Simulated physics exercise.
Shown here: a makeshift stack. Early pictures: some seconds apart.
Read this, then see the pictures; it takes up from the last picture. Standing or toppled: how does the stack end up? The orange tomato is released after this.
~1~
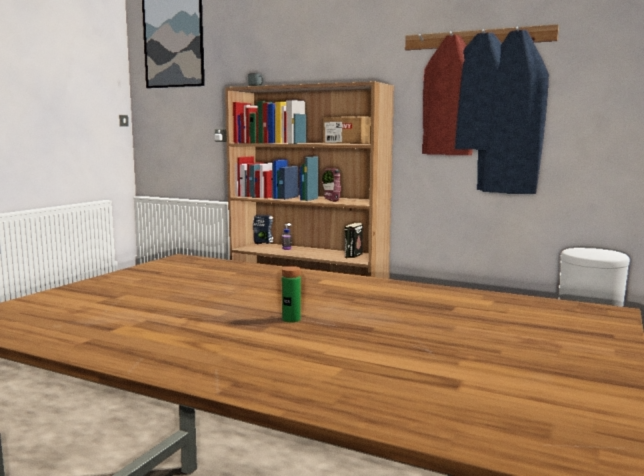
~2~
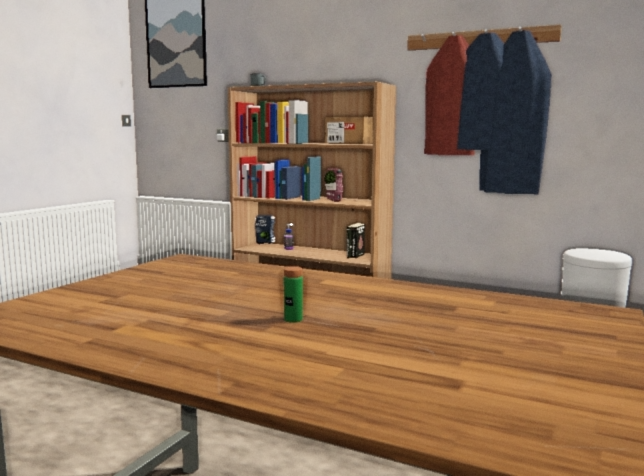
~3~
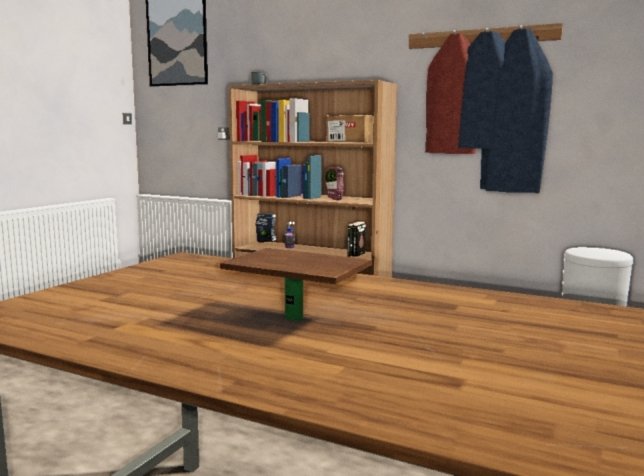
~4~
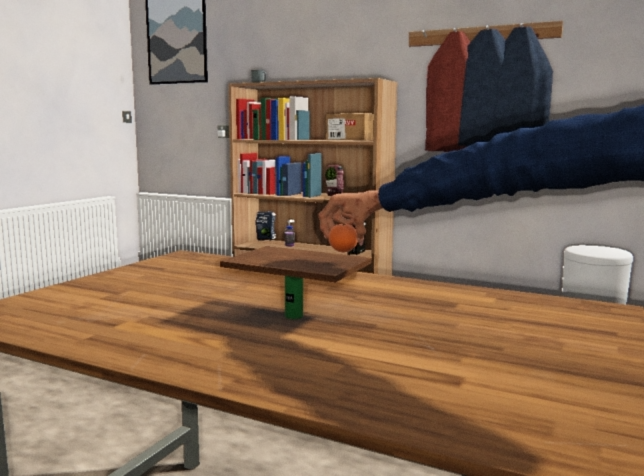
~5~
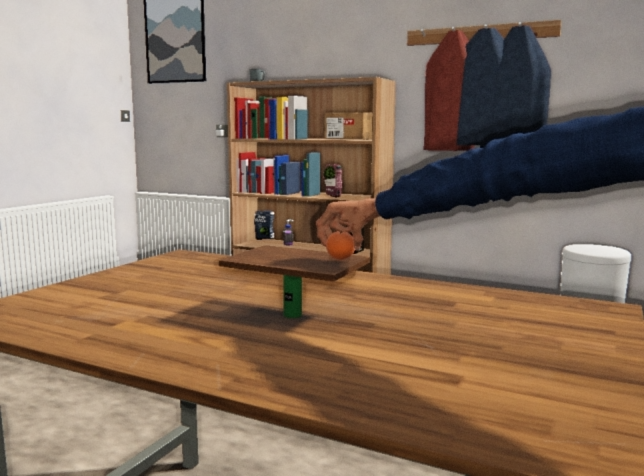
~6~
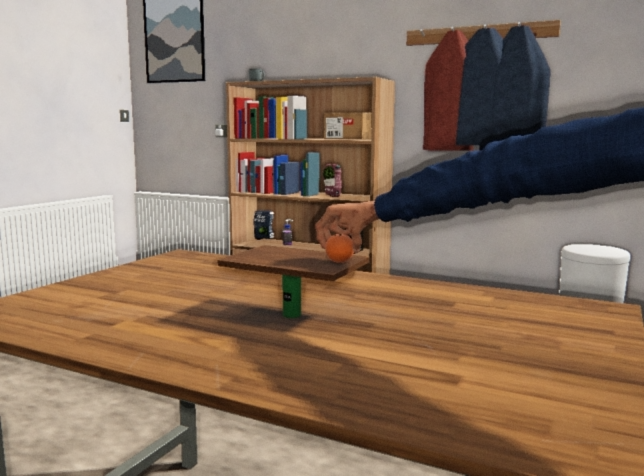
The stack is left disturbed.
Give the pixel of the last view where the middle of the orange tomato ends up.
It ends near (345, 310).
Then, 0.40 s later than the last frame, orange tomato now fallen; brown board tilted by 59°.
Then, 0.70 s later than the last frame, brown board tilted by 49°; green shaker tilted by 25°.
Then, 0.90 s later than the last frame, brown board and green shaker now fallen.
When it is over, fallen, orange tomato, brown board and green shaker. End places, in pixels of the last picture, orange tomato near (345, 310). The stack loses its balance.
